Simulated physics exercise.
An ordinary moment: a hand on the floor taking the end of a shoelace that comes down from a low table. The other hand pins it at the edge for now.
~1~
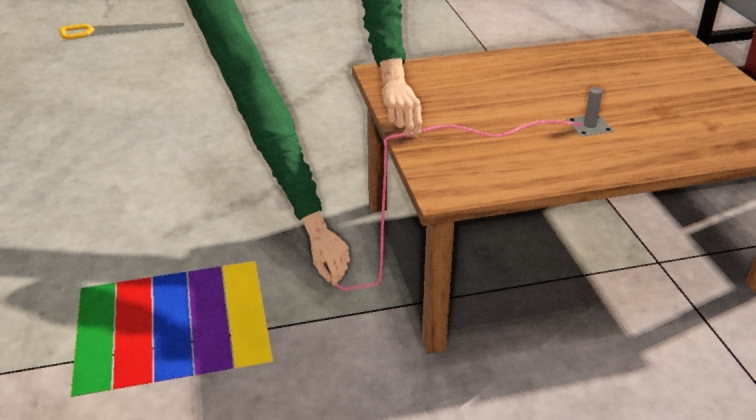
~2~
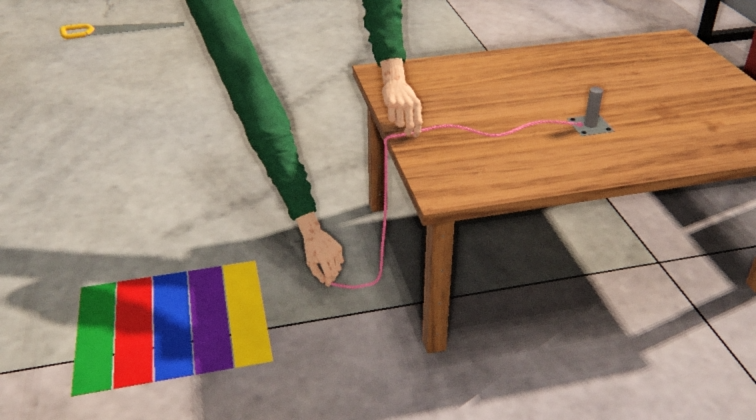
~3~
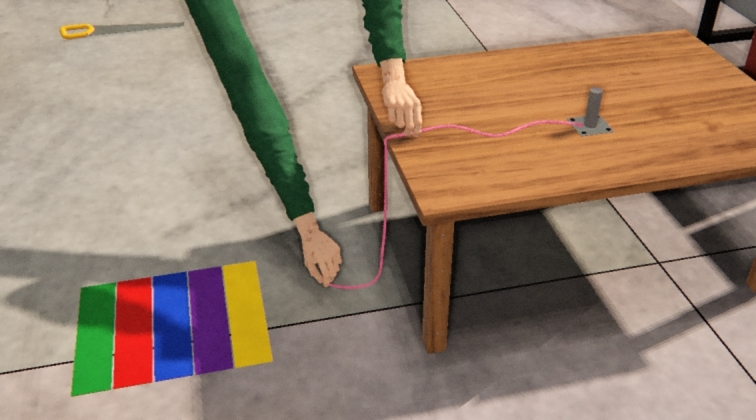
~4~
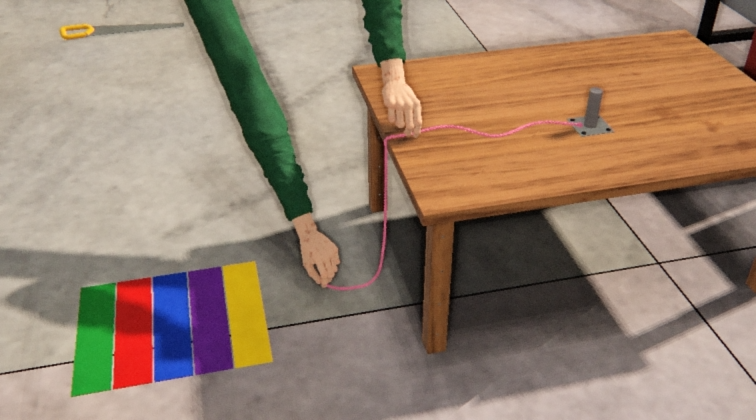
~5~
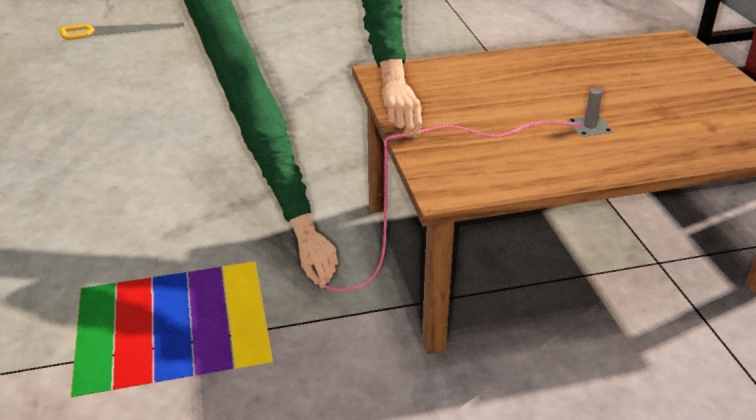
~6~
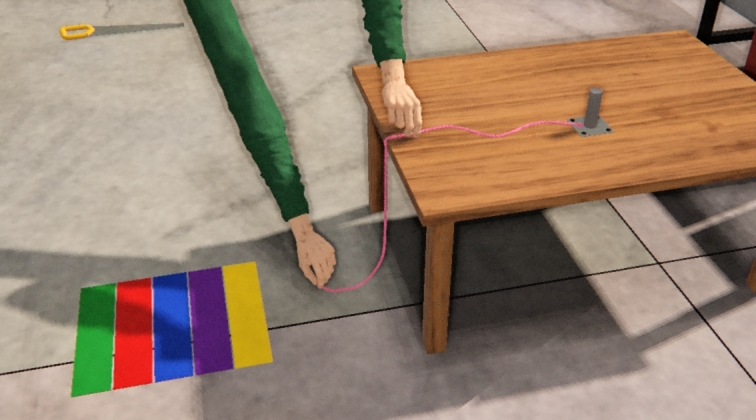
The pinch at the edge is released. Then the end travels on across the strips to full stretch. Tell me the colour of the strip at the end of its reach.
It is purple.
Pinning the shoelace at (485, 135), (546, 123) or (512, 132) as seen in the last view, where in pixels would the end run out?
Those spots come out as (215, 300), (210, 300) and (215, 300).
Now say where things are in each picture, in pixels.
In the first picture, end (332, 281); yellow (251, 344); purple (212, 351); blue (173, 358); red (133, 365); green (92, 372).
In the second picture, end (326, 282); shoelace through (548, 122) (489, 135) (419, 131) (386, 170) (384, 225) (378, 279).
In the third picture, end (324, 282).
In the fourth picture, end (322, 283); shoelace through (548, 122) (489, 136) (419, 132) (386, 171) (385, 226) (374, 279).
In the fifth picture, end (320, 283).
In the sixth picture, end (318, 284); shoelace through (548, 123) (489, 136) (419, 132) (385, 171) (385, 226) (368, 279).
Soon after, end near (261, 293); over yellow.
After that, end near (226, 298); over yellow.
At the stop, end near (205, 302); over purple. The purple one.
